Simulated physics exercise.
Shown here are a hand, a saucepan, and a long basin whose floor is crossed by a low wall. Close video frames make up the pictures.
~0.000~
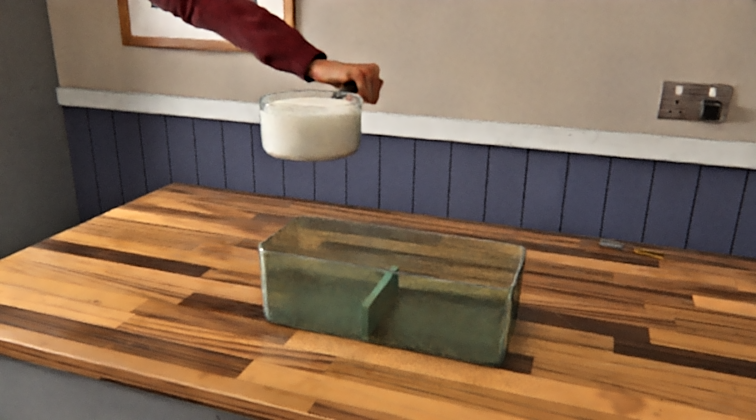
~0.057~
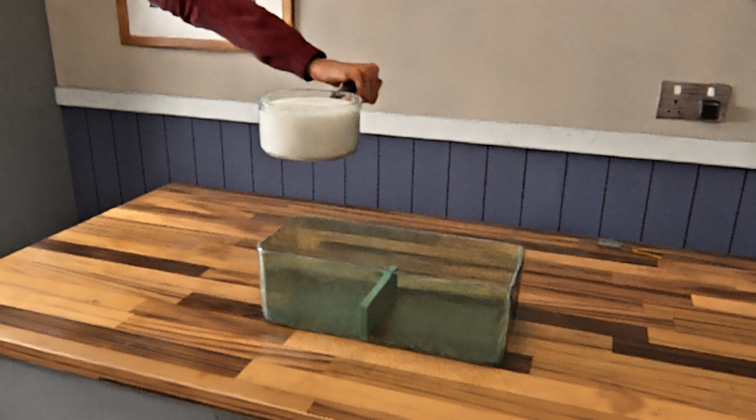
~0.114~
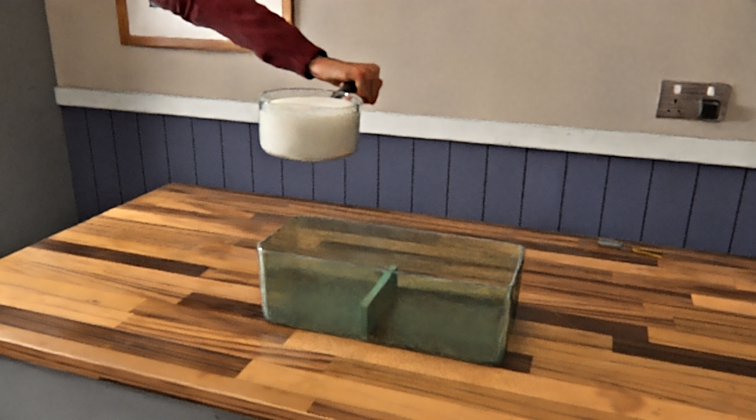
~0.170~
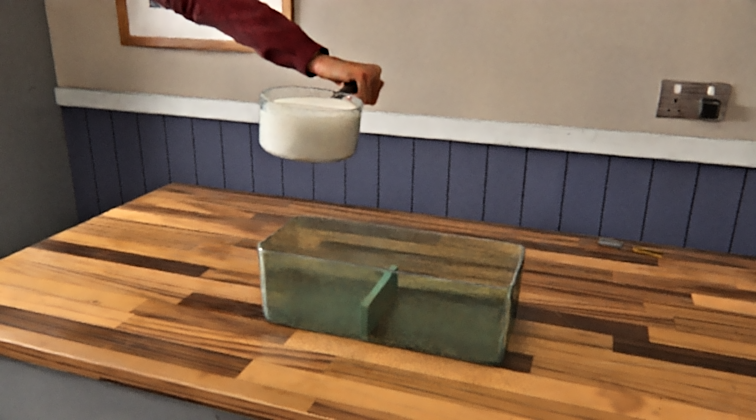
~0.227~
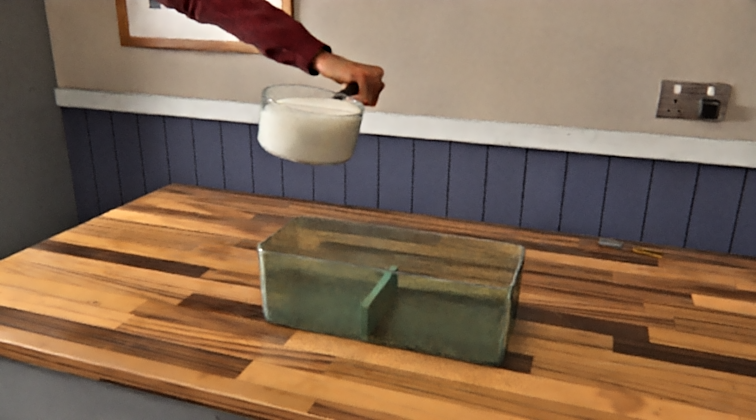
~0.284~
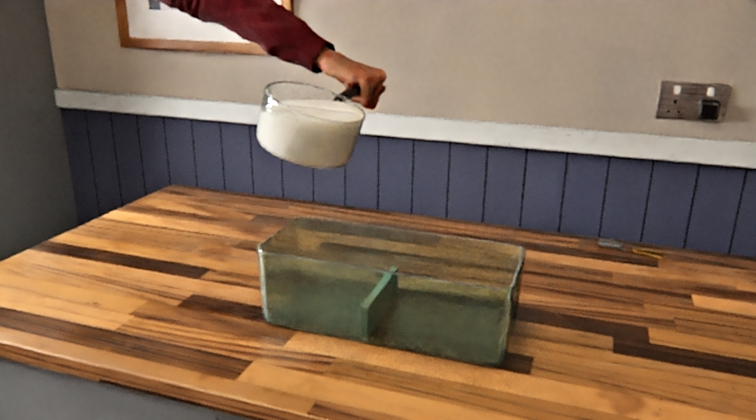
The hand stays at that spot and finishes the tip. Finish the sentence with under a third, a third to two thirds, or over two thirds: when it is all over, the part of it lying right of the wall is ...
... over two thirds.
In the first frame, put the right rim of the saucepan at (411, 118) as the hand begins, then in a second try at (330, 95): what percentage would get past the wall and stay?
About 95 % the first time, about 50 % the second.
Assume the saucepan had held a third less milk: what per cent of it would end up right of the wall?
The share comes to some 65 parts in a hundred.
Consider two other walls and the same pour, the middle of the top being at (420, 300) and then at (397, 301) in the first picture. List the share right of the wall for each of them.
30 per cent, then 60 per cent, roughly.
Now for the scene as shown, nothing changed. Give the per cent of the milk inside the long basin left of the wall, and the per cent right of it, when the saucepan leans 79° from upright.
Left part close to 0 in a hundred, right part close to 20.
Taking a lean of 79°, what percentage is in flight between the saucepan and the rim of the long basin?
Somewhere around 40 per cent of it.
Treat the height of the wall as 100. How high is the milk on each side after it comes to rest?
Left 20 %, right 50 %.
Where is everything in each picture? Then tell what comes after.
In the first picture, it leans 0°; its right rim is at (358, 104); the milk meets the walls at (270, 103) and (358, 110); the long basin's rim runs from (279, 232) to (520, 268); the wall's top is at (381, 286).
In the second picture, it leans 1°; its right rim is at (357, 104); the milk meets the walls at (269, 102) and (357, 110).
In the third picture, it leans 3°; its right rim is at (358, 106); the milk meets the walls at (269, 101) and (357, 110).
In the fourth picture, it leans 6°; its right rim is at (359, 109); the milk meets the walls at (270, 102) and (359, 111).
In the fifth picture, it leans 11°; its right rim is at (360, 114); the milk meets the walls at (271, 104) and (360, 112).
In the sixth picture, it leans 17°; its right rim is at (361, 121); the milk meets the walls at (270, 105) and (362, 116); 1 per cent is over the edge.
A moment on, the saucepan is tipped on its side and 38 per cent is still to pour, 1 is left of the wall and 21 right of it.
Next, the saucepan is tipped right over and 3 per cent is still to pour, 14 is left of the wall and 75 right of it.
Then the saucepan is tipped right over and 0 per cent is still to pour, 24 is left of the wall and 75 right of it.
Later the saucepan is tipped right over and 0 per cent is still to pour, 24 is left of the wall and 75 right of it.
At rest 24 per cent lies left of the wall, 75 right of it and 1 outside.
